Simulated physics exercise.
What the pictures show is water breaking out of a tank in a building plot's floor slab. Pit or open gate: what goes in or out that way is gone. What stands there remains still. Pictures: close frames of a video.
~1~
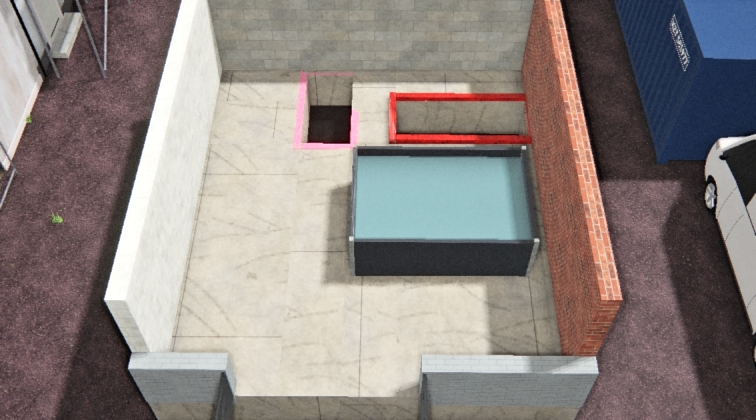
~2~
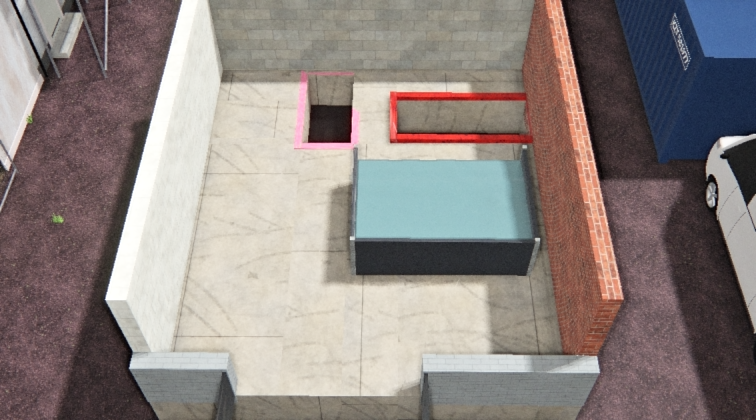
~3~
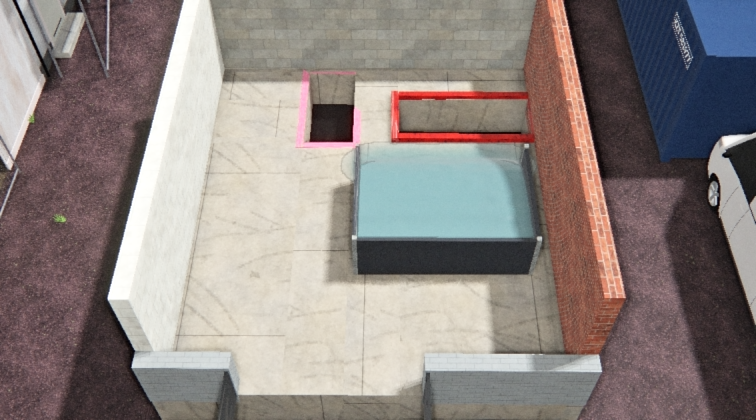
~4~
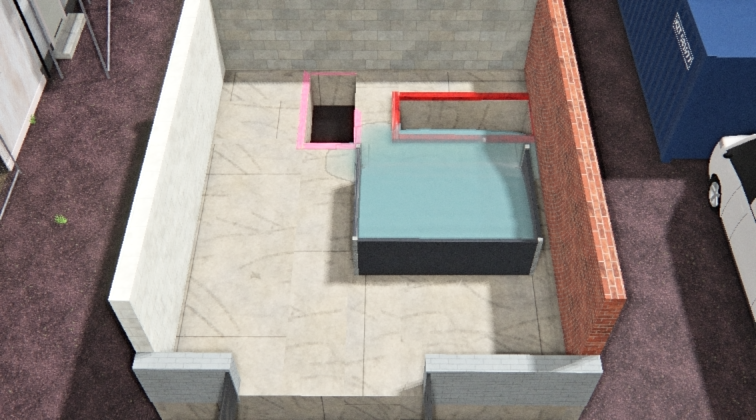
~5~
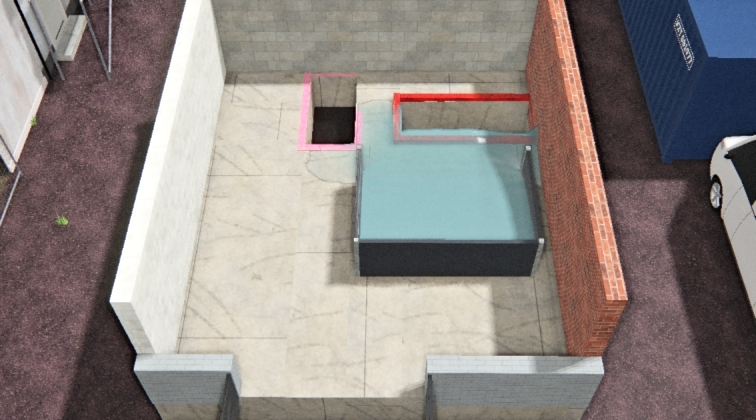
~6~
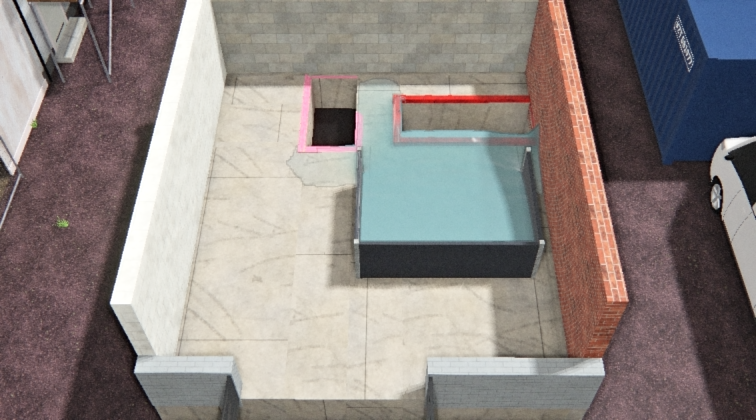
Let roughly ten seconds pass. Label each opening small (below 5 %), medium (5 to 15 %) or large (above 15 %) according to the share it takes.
Gate: Small; red pit: Large; pink pit: Large.
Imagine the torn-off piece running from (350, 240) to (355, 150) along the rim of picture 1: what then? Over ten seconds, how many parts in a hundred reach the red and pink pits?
Approximately, red takes 0 % and pink takes 35 %.
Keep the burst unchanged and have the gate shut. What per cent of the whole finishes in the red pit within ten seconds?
Roughly 45 per cent ends up in the red pit.
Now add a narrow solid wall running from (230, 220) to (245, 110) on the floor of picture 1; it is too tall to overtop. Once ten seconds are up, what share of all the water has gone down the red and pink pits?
Estimated shares: Red 45 percent, pink 30 percent.
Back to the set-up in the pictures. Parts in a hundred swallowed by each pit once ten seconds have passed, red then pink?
Around 42 percent for the first, around 30 percent for the second.
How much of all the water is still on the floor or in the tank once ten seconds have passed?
I'd estimate close to 28 per cent.
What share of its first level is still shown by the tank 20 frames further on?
About 18 %.
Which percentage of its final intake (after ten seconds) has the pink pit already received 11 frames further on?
I'd say some 45 per cent.
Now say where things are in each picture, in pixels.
The tank at (441, 196) is whole and still, in the first frame.
Water pours out on the tank's far side and has run to a hidden place, in the second frame.
Water pours out on the tank's far side and has run to (348, 159), in the third frame.
Water pours out on the tank's far side and has run to (331, 157), in the fourth frame.
Water pours out on the tank's far side and has run to (363, 107), in the fifth frame.
Water pours out on the tank's far side and has run to (360, 87), in the sixth frame.
A moment on, water covers 20 % of the floor; the gate 0 %, the red pit 24 %, the pink pit 6 %.
Next, water covers 25 % of the floor; the gate 0 %, the red pit 36 %, the pink pit 14 %.
Then, water covers 35 % of the floor; the gate 0 %, the red pit 41 %, the pink pit 20 %.
Later, water covers 50 % of the floor; the gate 0 %, the red pit 42 %, the pink pit 24 %.
In the end, water covers 60 % of the floor; the gate 1 %, the red pit 42 %, the pink pit 30 %.
